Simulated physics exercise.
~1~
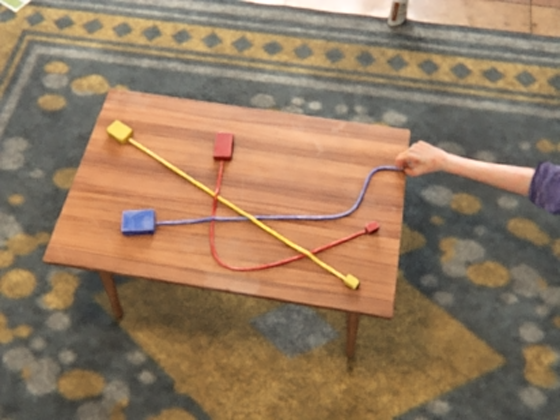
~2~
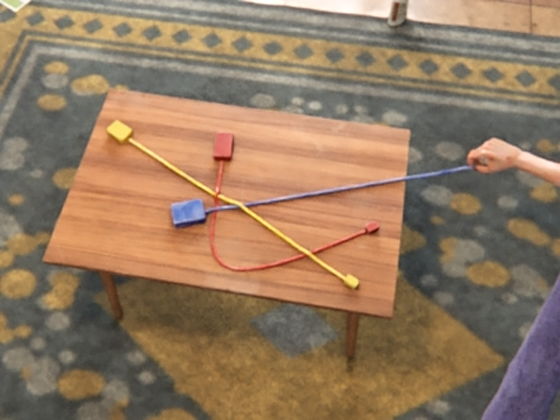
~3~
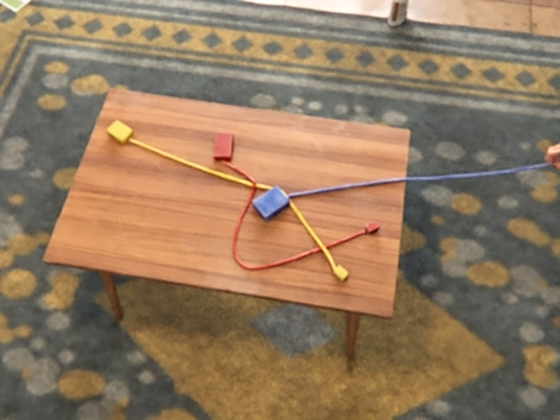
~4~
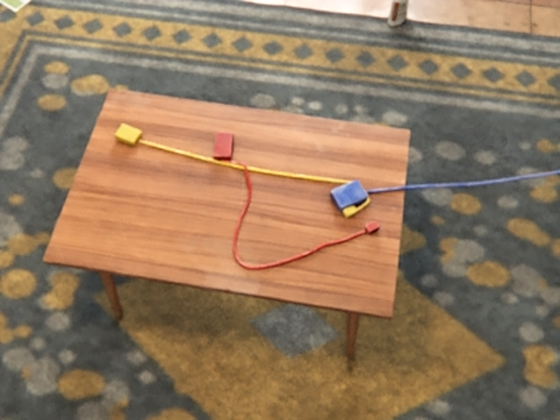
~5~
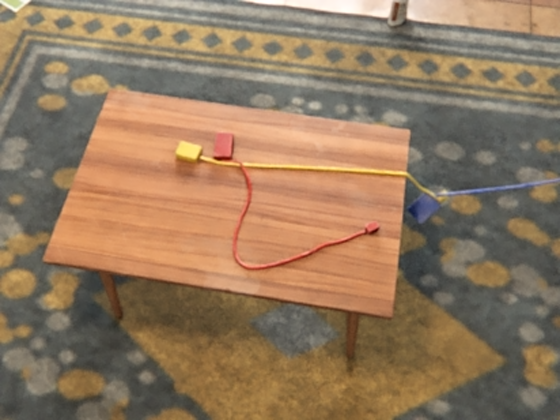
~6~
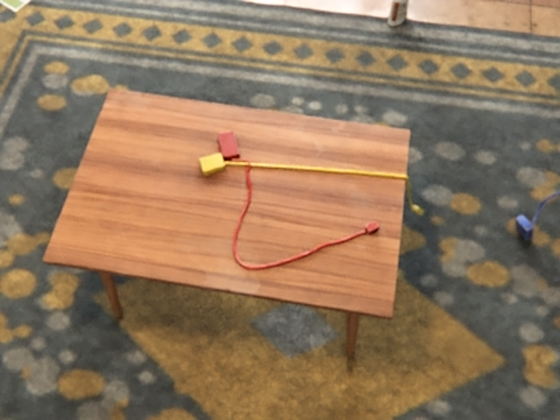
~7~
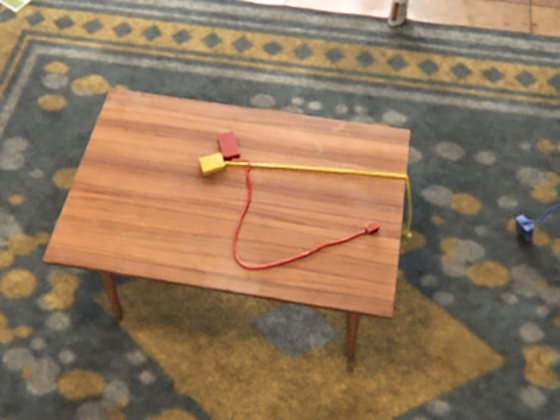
A hand pulled a blue cord rightwards across a wooden table, and its blue block snagged the crossing yellow cord, dragging that along before dropping off the edge; the yellow cord's end was left dangling, its block resting against the slightly shifted red one.
